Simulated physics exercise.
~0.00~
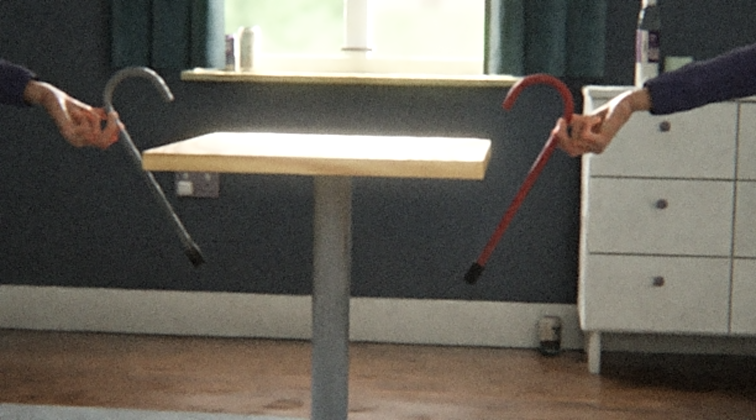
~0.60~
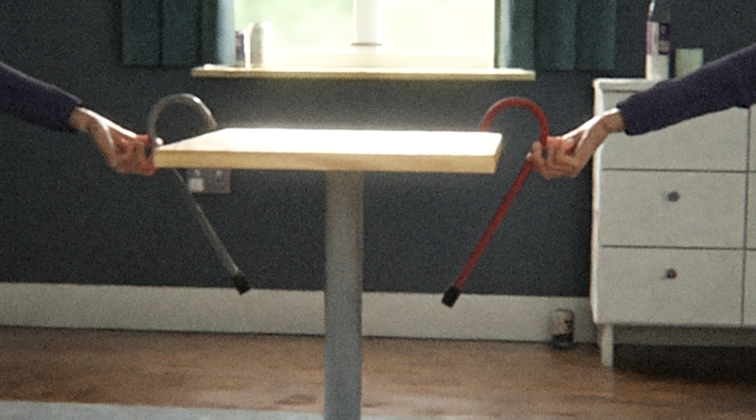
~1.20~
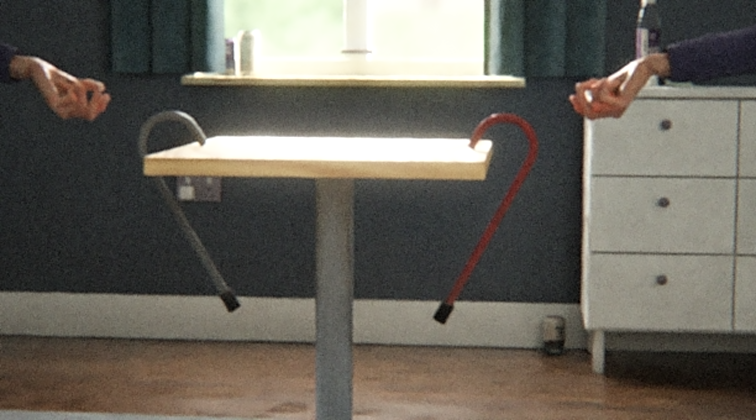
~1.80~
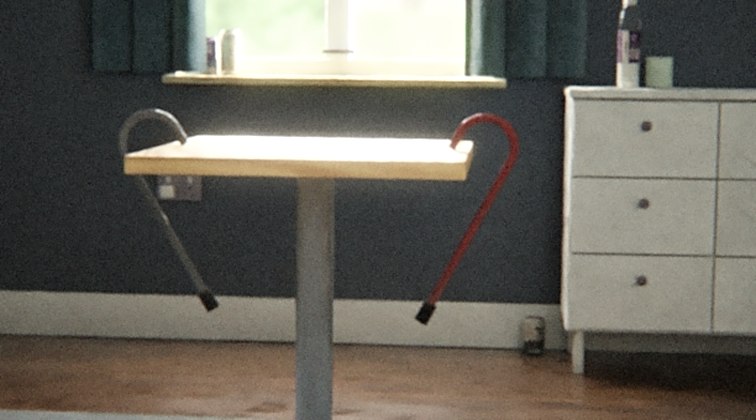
At first, two hands hold hooked canes beside a small wooden-topped table, a grey one on the left and a red one on the right. The hands bring the canes inward and slightly down, until each curved handle reaches over its end of the tabletop. Then both hands let go and draw back, leaving the canes hanging by their hooks, with their dark tips slanting inward beneath the top. The hands leave the view as the camera sways a little. In the end, both canes remain hanging in place from the table.
